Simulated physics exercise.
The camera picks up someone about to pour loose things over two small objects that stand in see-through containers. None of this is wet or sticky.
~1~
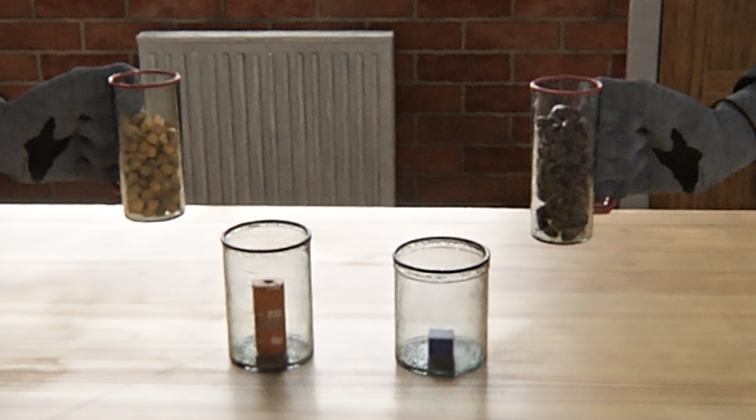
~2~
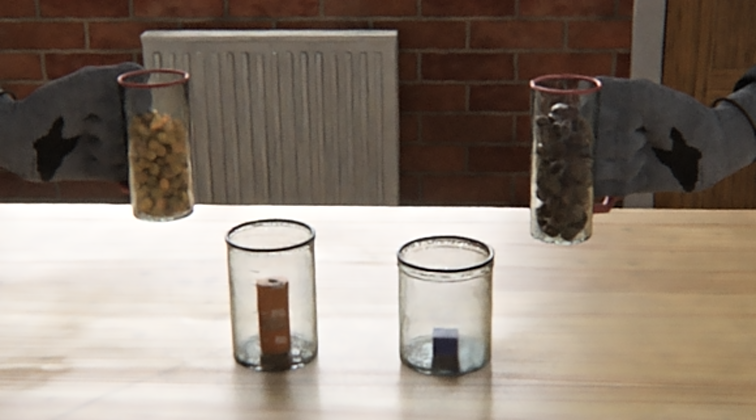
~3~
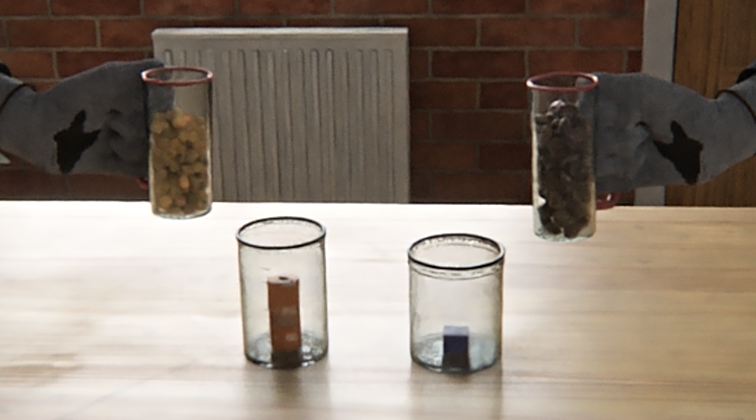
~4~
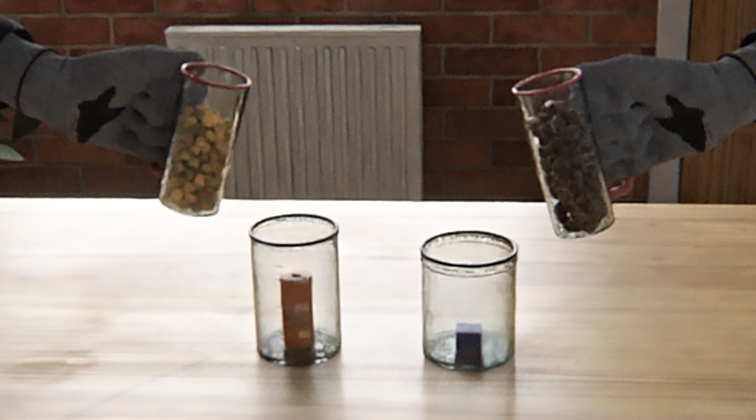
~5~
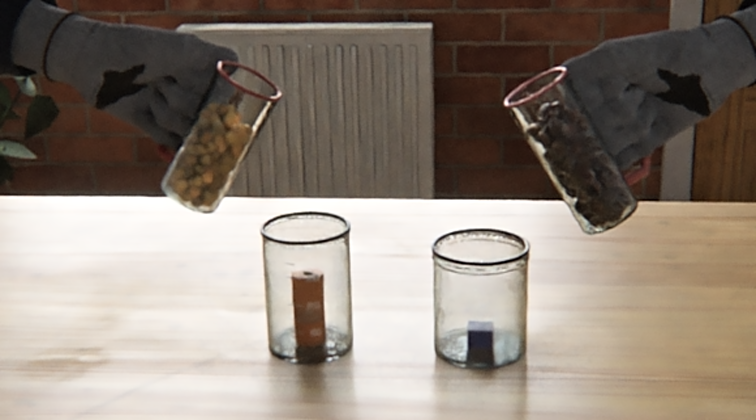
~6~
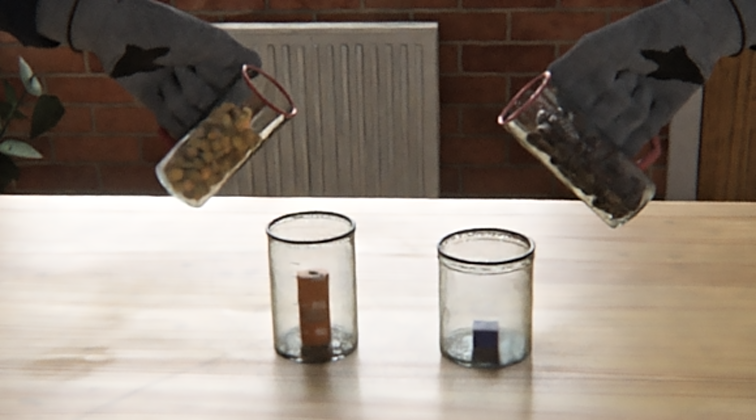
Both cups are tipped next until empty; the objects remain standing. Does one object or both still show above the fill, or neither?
Left object: Shows; right object: Hidden.
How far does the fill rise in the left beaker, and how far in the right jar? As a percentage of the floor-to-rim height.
I'd put the left at close to 55 and the right at close to 50.
Then, 0.54 s later than the last frame, left beaker empty, all of its cupful still in the cup; right jar empty, all of its cupful still in the cup.
Then, 1.01 s later than the last frame, left beaker nearly empty, the larger part of its cupful still in the cup; right jar nearly empty, the larger part of its cupful still in the cup.
Then, 1.42 s later than the last frame, left beaker a third full, none of its cupful still in the cup; right jar half full, none of its cupful still in the cup.
When it is over, left beaker half full (surface near (313, 276)), nothing beside it; right jar half full (surface near (486, 294)), nothing beside it; the left thing is still showing; the right thing is covered.
